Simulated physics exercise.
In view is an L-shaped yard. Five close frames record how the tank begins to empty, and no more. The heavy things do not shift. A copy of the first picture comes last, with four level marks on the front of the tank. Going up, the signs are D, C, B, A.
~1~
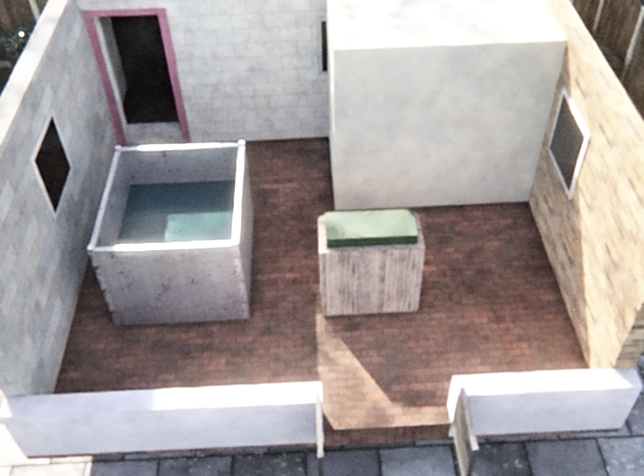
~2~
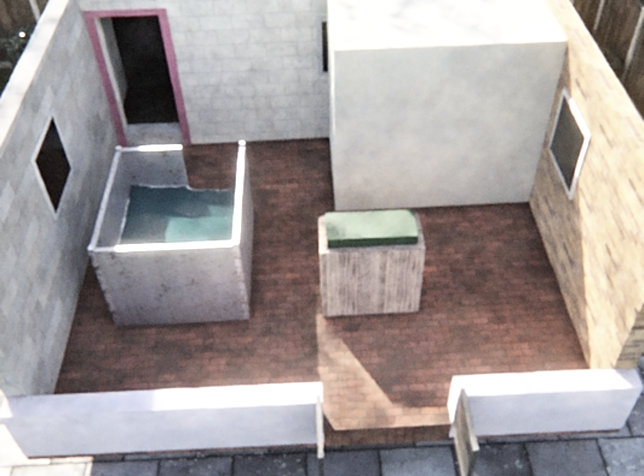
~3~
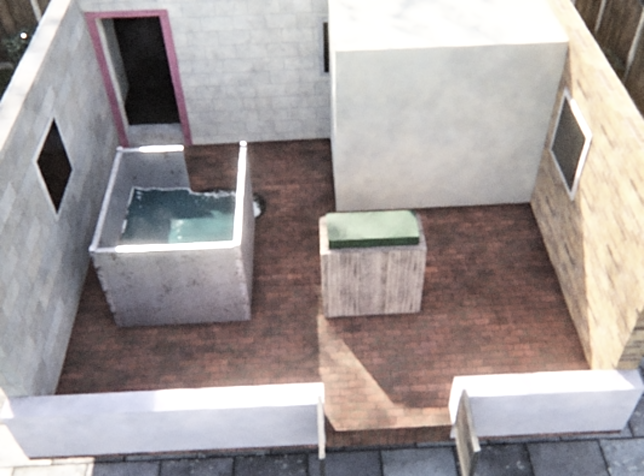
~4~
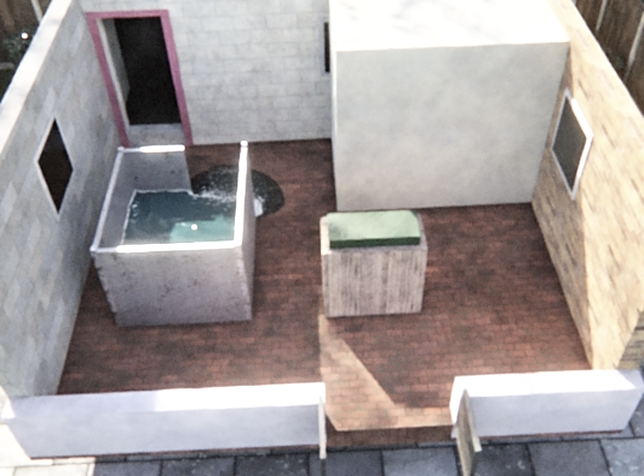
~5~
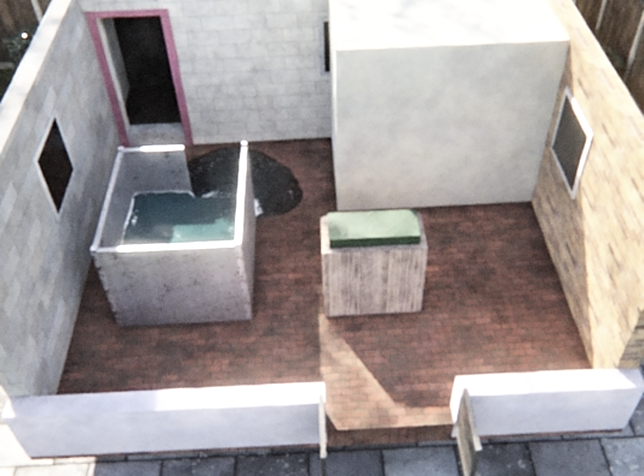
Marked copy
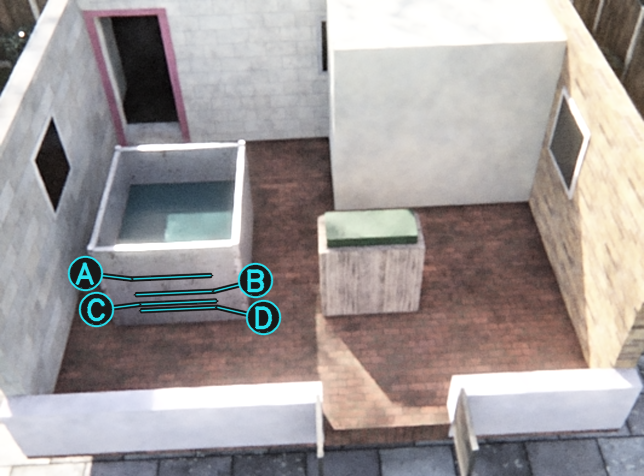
Water sits still in a square grey tank in a walled, brick-paved yard, until a section of the tank's back wall is suddenly gone. The water sloshes and pours out through the gap behind the tank, and a dark wet patch spreads rightward across the paving as the level inside drops.
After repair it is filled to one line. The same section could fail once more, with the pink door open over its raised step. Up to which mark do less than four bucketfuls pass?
Line A just does it.
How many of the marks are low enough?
All of them.
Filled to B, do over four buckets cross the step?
No, not at all.
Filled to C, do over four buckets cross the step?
No.
In cyan, A at (171, 277); B at (175, 292); C at (177, 302); D at (179, 309); from the bottom up D, C, B, A.
For line A, a bucket or two gets in.
For line B, nothing gets over.
For line C, nothing gets over.
For line D, nothing gets over.
